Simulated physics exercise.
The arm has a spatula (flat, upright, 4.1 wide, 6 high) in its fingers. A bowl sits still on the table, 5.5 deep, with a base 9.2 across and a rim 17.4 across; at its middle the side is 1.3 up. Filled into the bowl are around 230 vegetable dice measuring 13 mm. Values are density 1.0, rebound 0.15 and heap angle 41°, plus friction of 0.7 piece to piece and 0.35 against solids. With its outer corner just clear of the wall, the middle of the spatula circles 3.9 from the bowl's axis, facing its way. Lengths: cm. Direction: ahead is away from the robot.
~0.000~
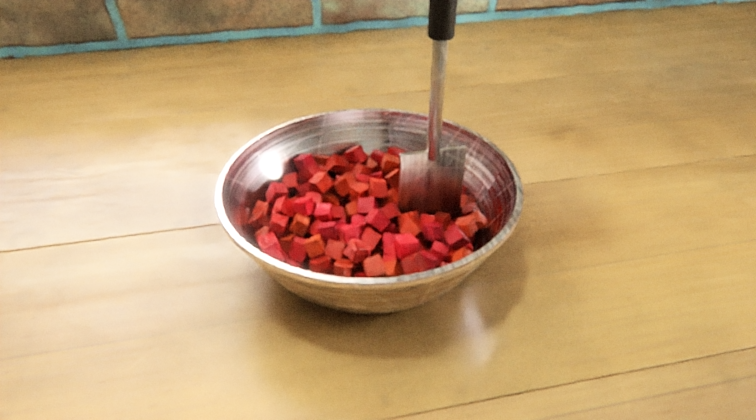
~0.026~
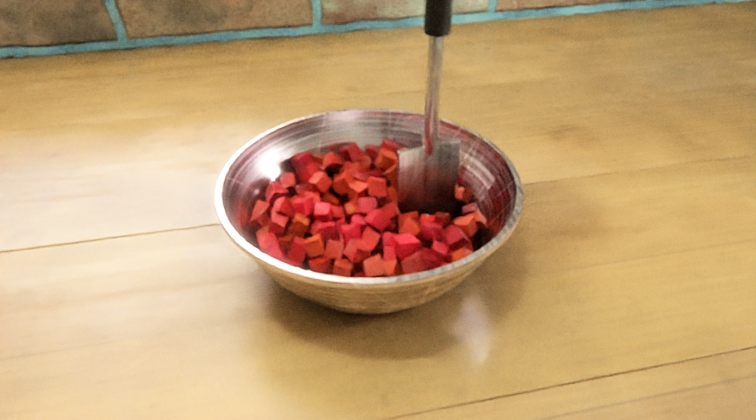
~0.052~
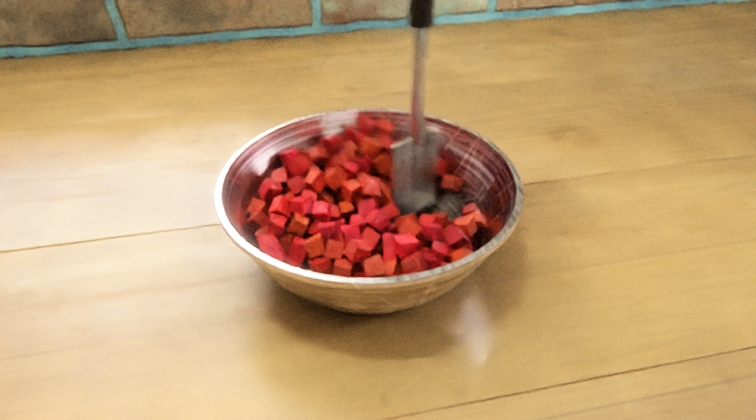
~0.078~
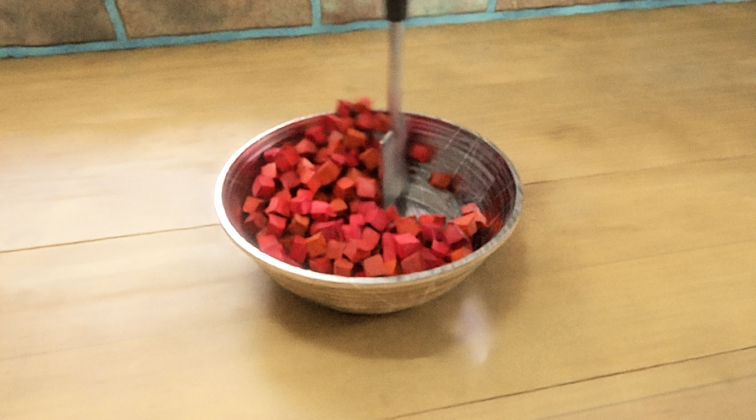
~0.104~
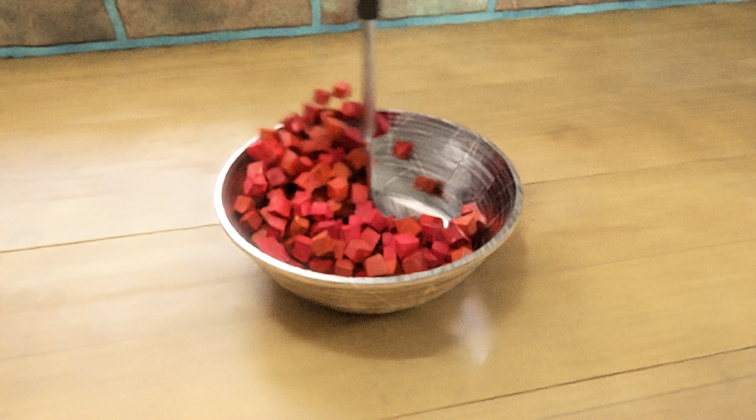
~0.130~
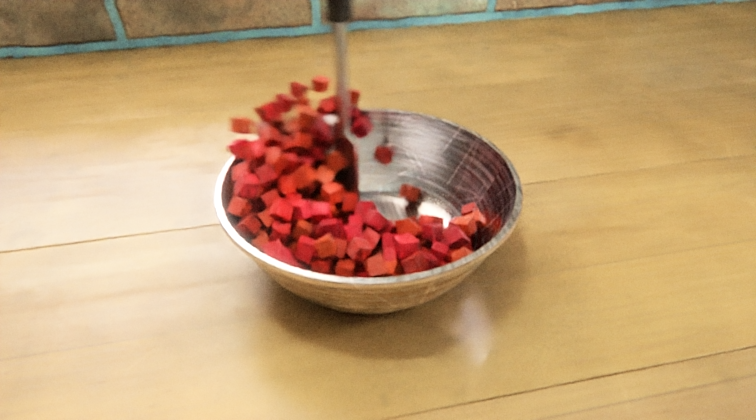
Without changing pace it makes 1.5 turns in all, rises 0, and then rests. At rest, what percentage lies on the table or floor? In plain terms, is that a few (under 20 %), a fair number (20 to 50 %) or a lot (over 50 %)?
A lot, over 50 %.
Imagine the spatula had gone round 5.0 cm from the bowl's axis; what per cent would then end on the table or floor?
Near 60 %.
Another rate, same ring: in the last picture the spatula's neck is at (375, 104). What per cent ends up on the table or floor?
Roughly 35 per cent.
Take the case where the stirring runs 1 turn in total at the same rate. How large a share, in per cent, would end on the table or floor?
In that case some 50 per cent.
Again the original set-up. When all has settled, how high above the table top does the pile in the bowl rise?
The peak stands near 4.5 centimetres up.
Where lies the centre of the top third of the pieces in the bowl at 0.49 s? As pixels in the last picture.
In the last picture it sits around (333, 129).
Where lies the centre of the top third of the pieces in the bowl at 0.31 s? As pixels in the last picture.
Around pixel (451, 218).
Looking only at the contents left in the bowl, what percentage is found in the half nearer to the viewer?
Some 65 per cent.
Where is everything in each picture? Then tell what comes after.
Spatula neck at (435, 128), 0° round; upper third of the load around (357, 214), from x 260 to 475, top at y 155; 231 in the bowl, in the first picture.
Spatula neck at (431, 124), 8° round; upper third of the load around (357, 207), from x 260 to 475, top at y 150, in the second picture.
Spatula neck at (417, 114), 30° round; upper third of the load around (350, 186), from x 260 to 475, top at y 125, in the third picture.
Spatula neck at (395, 107), 54° round; upper third of the load around (336, 175), from x 255 to 475, top at y 105, in the fourth picture.
Spatula neck at (369, 104), 79° round; upper third of the load around (316, 164), from x 245 to 475, top at y 90, in the fifth picture.
Spatula neck at (343, 107), 103° round; upper third of the load around (292, 165), from x 240 to 475, top at y 85; 229 in the bowl, 2 in flight or on the tool, in the sixth picture.
By 0.31 s, 270° round, highest piece 10 above the table; 164 in the bowl, 26 on the table or floor, 41 in flight or on the tool.
By 0.49 s, 78° round, highest piece 8 above the table; 115 in the bowl, 101 on the table or floor, 15 in flight or on the tool.
By 0.78 s, 180° round, highest piece 5 above the table; 136 on the table or floor, 95 in the bowl.
By 1.48 s, 180° round, highest piece 5 above the table; 136 on the table or floor, 95 in the bowl.
Final count, 136 on the table or floor, 95 in the bowl. That is 59 % on the table or floor.
